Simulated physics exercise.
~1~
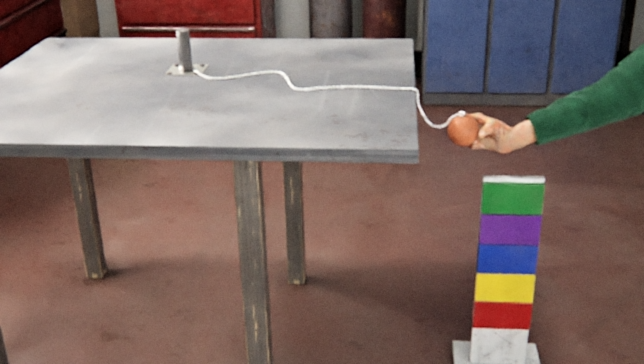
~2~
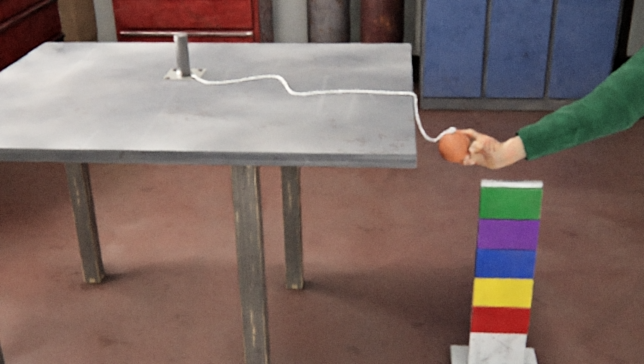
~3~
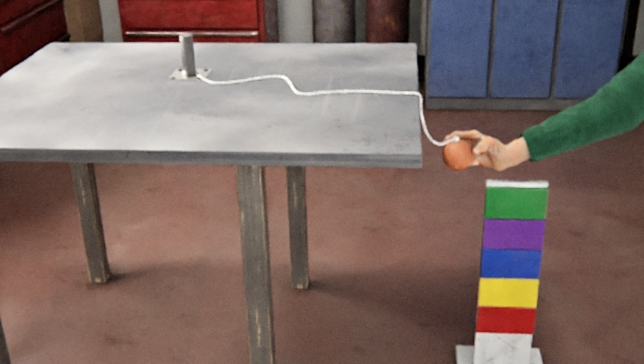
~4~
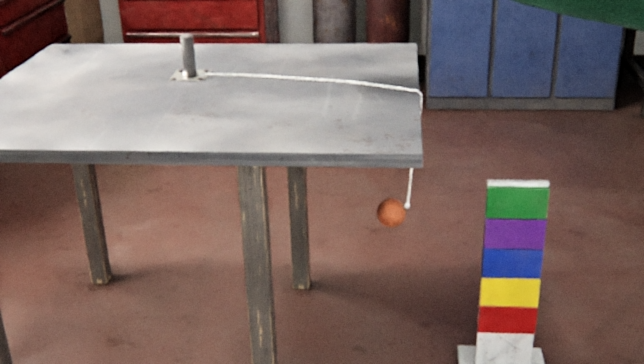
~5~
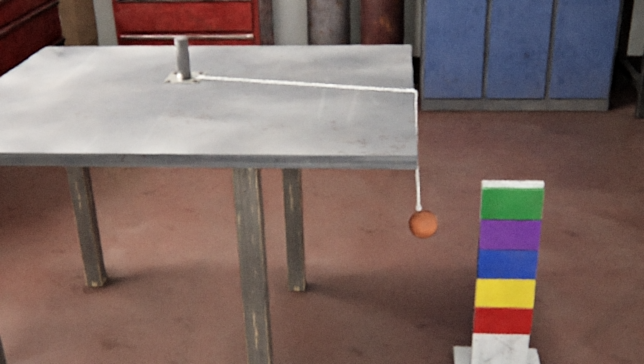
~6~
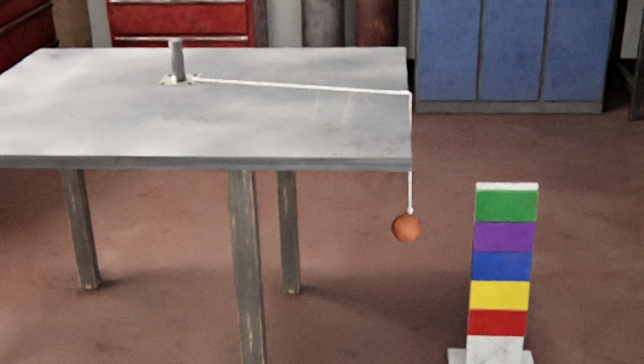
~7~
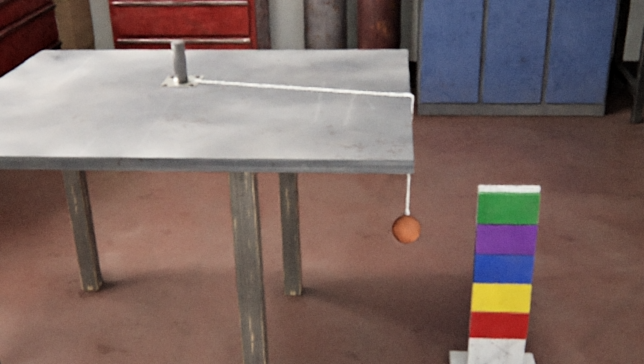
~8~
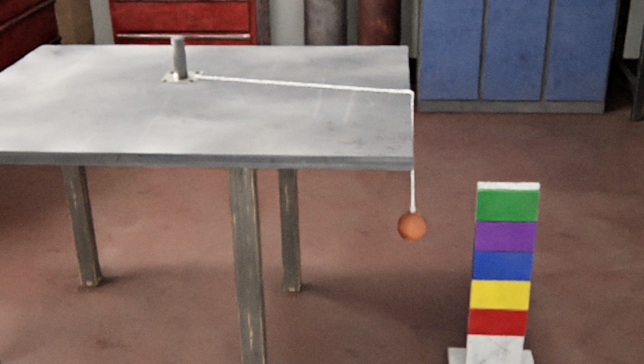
The footage shows a hand holding an orange ball tied by a white cord to a post on a workbench, then letting go and withdrawing. The ball drops below the table edge, sways slightly, and ends hanging level with the purple band of the nearby colour scale.
